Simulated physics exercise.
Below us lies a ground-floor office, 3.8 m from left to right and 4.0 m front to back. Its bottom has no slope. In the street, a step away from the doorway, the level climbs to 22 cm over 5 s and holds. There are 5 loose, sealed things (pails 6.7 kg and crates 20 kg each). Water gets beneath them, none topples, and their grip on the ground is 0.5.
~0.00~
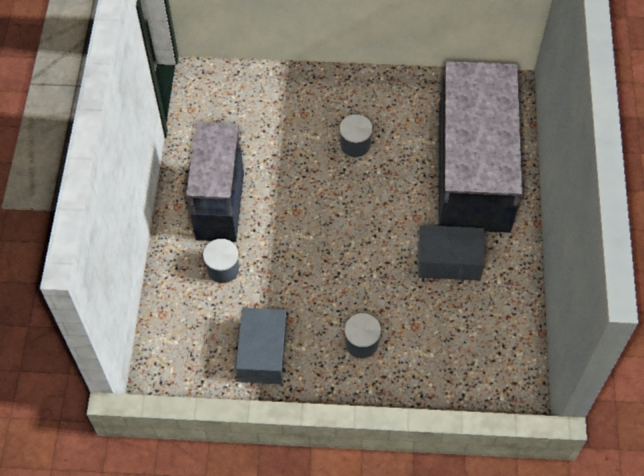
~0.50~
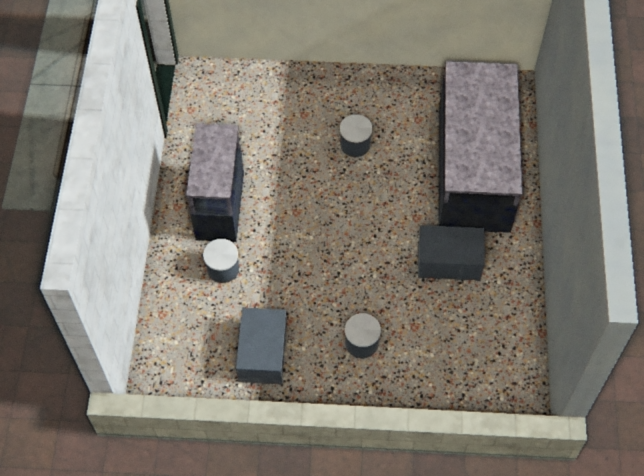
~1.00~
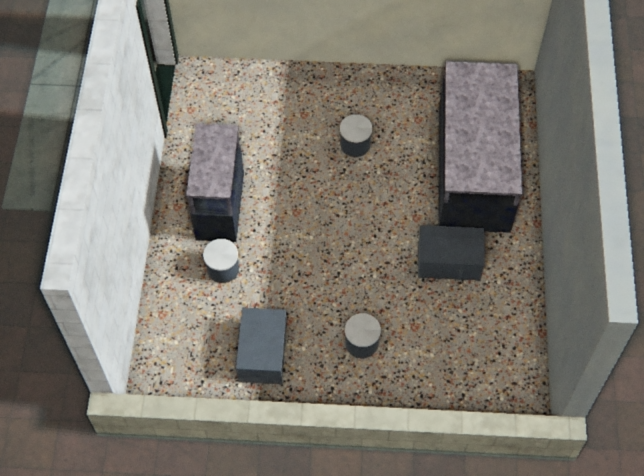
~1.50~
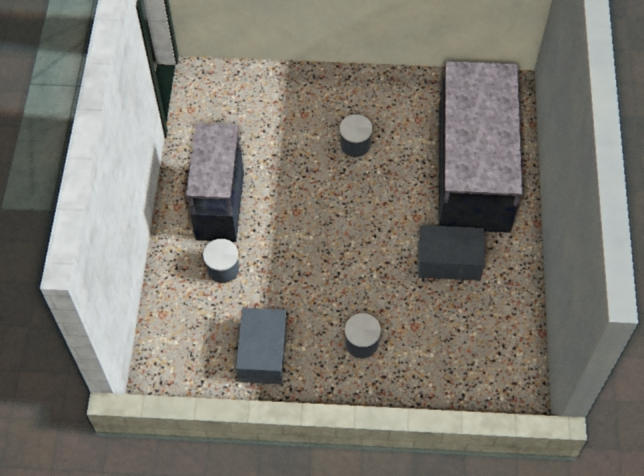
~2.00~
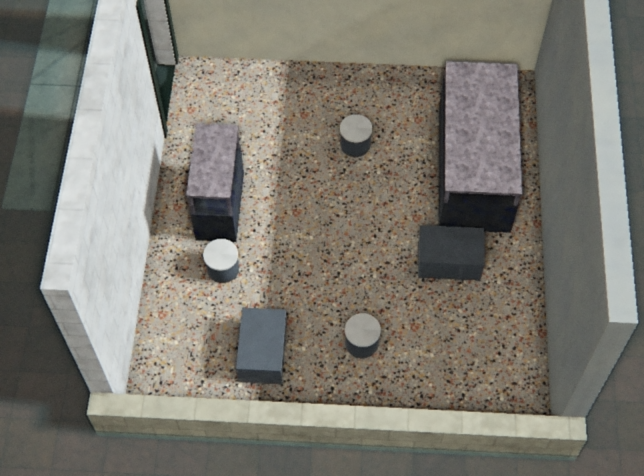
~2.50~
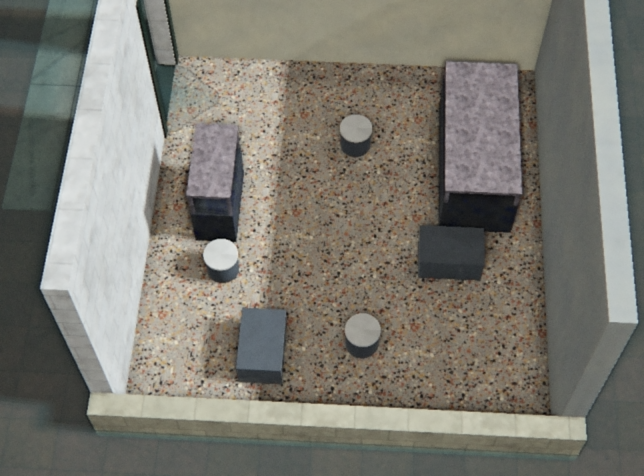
A roofless ground-floor room with pale walls and a speckled tan floor is seen from high above by a still camera. Two mottled purple-grey-topped blocks stand left and upper right, with three pale-topped grey pails and two dark grey crates spread between and below them. Outside, the reddish paving darkens to murky grey under water, then a faint bluish-green patch enters at the upper-left doorway, while the objects stay still.
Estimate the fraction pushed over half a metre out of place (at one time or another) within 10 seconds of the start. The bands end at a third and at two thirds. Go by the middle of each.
That comes to less than a third.
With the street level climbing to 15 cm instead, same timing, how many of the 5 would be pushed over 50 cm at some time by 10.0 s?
In that case 0 of them.
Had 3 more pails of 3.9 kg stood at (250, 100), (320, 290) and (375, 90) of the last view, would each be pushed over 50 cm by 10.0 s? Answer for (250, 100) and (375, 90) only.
In turn: Past it, more.
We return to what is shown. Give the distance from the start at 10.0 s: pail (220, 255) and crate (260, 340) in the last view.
In turn: 0 cm, 0 cm.
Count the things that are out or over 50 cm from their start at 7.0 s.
I count 0.
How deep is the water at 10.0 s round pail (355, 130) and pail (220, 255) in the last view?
Roughly 11 and 2 cm.
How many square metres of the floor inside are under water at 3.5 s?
Roughly 2.0 m2.
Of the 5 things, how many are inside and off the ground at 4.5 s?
0 of them.
After 3.5 s 0 of 5 are over 50 cm from their spots; 0 afloat.
After 4.5 s 0 of 5 are over 50 cm from their spots; 0 afloat.
After 7.0 s 0 of 5 are over 50 cm from their spots; 0 afloat.
After 10.0 s 1 of 5 are over 50 cm from their spots, and 1 have been at some point; 1 afloat.
